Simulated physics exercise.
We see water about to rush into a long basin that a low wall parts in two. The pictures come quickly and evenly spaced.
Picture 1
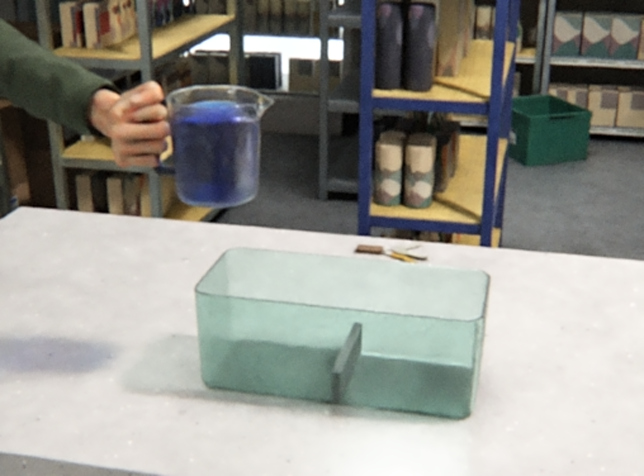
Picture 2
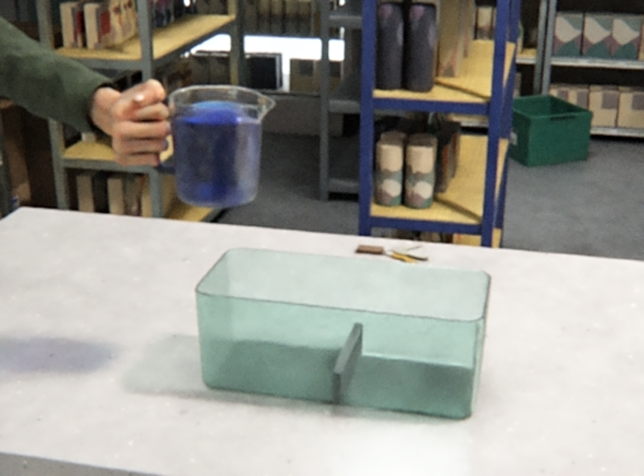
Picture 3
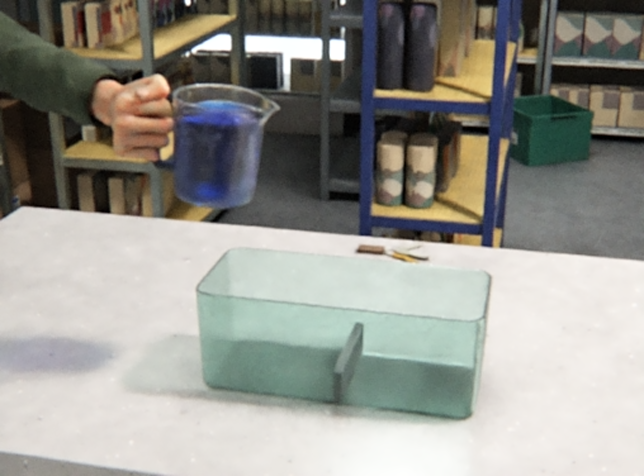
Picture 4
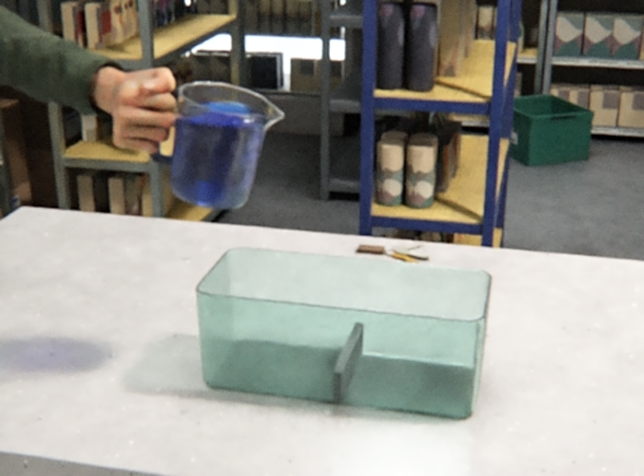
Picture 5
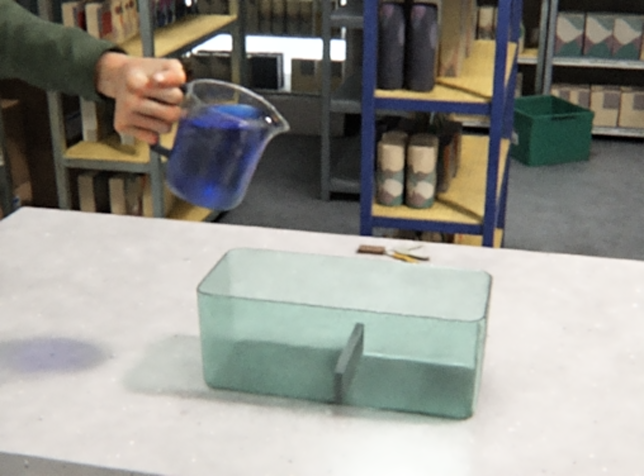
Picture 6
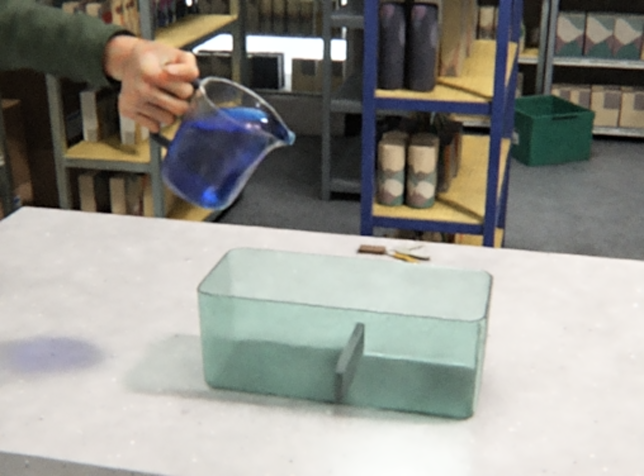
A hand tilts a glass jug of blue water rightward above a divided clear basin.
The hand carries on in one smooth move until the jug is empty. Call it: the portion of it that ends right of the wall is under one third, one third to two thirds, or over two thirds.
Under one third.
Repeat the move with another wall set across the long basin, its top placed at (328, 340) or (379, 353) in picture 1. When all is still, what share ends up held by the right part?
60 per cent first, then 10 per cent.
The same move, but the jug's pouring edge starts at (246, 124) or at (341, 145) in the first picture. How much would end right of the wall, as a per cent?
Estimate: 10 per cent, then 95 per cent.
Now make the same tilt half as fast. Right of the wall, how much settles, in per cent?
It comes to around 40 per cent.
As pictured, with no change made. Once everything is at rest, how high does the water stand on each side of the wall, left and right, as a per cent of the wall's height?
Left 60 per cent, right 20.
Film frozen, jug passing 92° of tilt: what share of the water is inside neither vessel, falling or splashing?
Estimate: Some 25 per cent.
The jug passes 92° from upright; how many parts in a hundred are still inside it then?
55 per cent or so.
A moment on, the jug is tipped on its side and 57 per cent is still to pour, 8 is left of the wall and 8 right of it.
Next, the jug is tipped right over and 13 per cent is still to pour, 54 is left of the wall and 17 right of it.
Then the jug is tipped right over and 1 per cent is still to pour, 72 is left of the wall and 17 right of it.
Later the jug is tipped right over and 0 per cent is still to pour, 75 is left of the wall and 19 right of it.
In the end 75 per cent lies left of the wall, 19 right of it and 6 outside.
